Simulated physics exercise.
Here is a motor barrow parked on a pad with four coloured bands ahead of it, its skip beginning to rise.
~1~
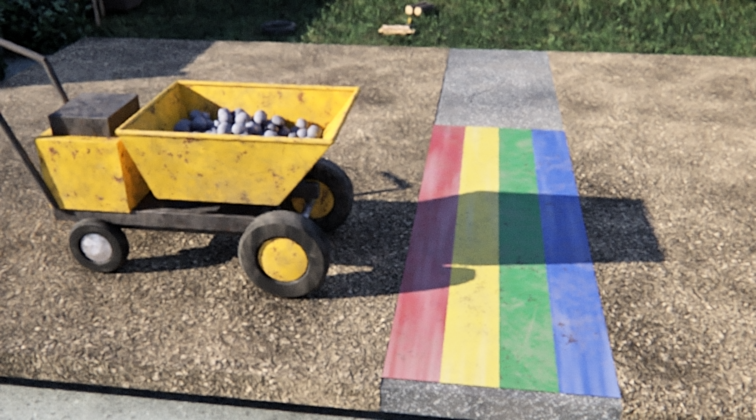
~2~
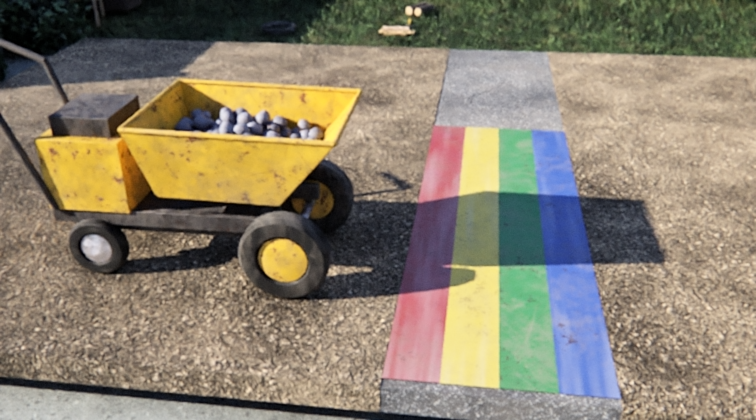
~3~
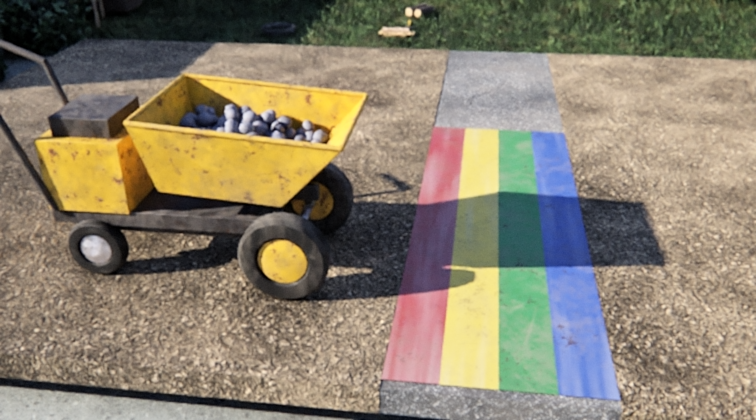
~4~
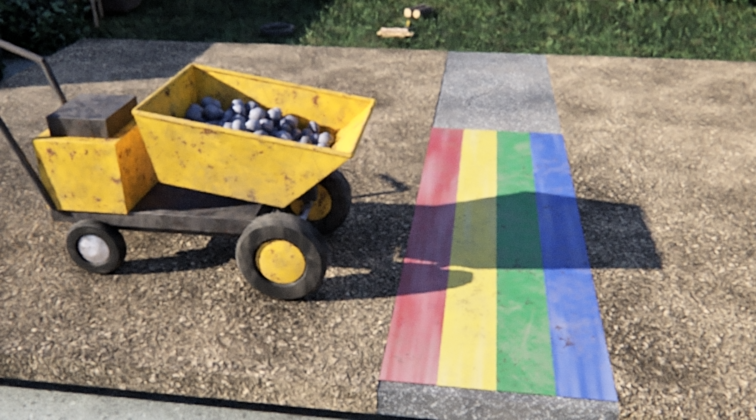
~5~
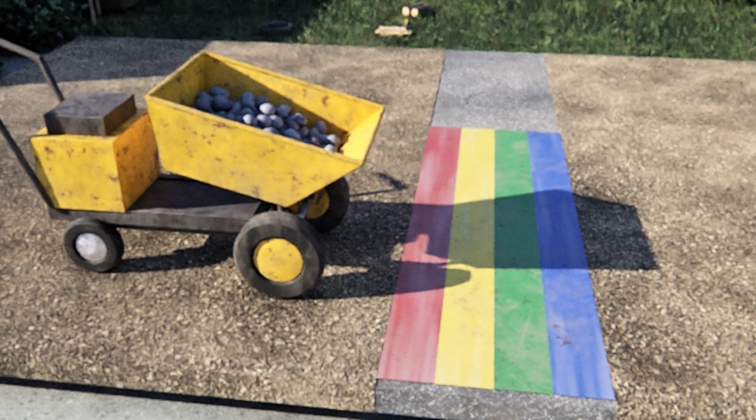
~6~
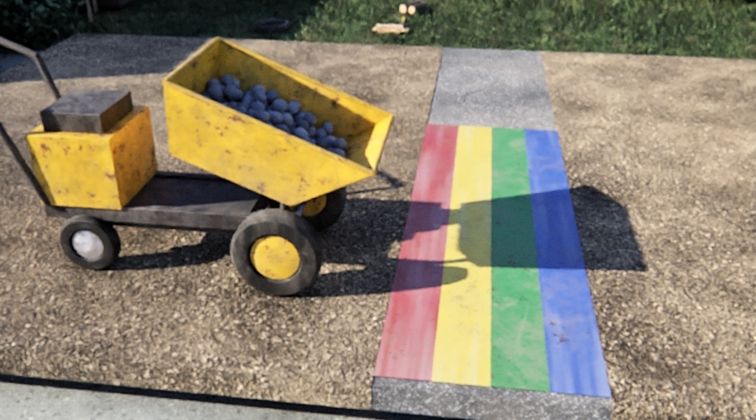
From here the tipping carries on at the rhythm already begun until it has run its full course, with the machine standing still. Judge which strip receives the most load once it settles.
The strip receiving the most is the yellow one.
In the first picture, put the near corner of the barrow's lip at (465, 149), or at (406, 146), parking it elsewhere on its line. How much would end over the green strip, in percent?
0 % and 30 %, in that order.
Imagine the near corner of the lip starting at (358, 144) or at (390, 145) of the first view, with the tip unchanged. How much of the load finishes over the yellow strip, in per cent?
Close to 20 in a hundred, and close to 10 in a hundred.
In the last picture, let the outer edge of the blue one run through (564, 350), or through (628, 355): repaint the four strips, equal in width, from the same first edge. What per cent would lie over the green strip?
About 20 %, then 20 %.
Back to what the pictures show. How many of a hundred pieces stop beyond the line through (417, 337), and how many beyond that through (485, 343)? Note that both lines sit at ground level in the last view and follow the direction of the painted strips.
Result, first then second: 70 %, 30 %.
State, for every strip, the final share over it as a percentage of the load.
In per cent, approximately: Red 10, yellow 30, green 20, blue 10.
Soon, skip tipped steeply; all in the skip.
A while on, skip tipped right over; about two thirds in the skip; a small part over the red strip; about a quarter over the yellow strip; a stray few over the green strip.
Towards the end, skip tipped right over; about a third in the skip; a small part over the red strip; about a quarter over the yellow strip; about a quarter over the green strip; a small part over the blue strip; a stray few off the paint.
Finally, skip tipped right over; about a third in the skip; a small part over the red strip; about a quarter over the yellow strip; about a quarter over the green strip; a small part over the blue strip; a stray few off the paint.
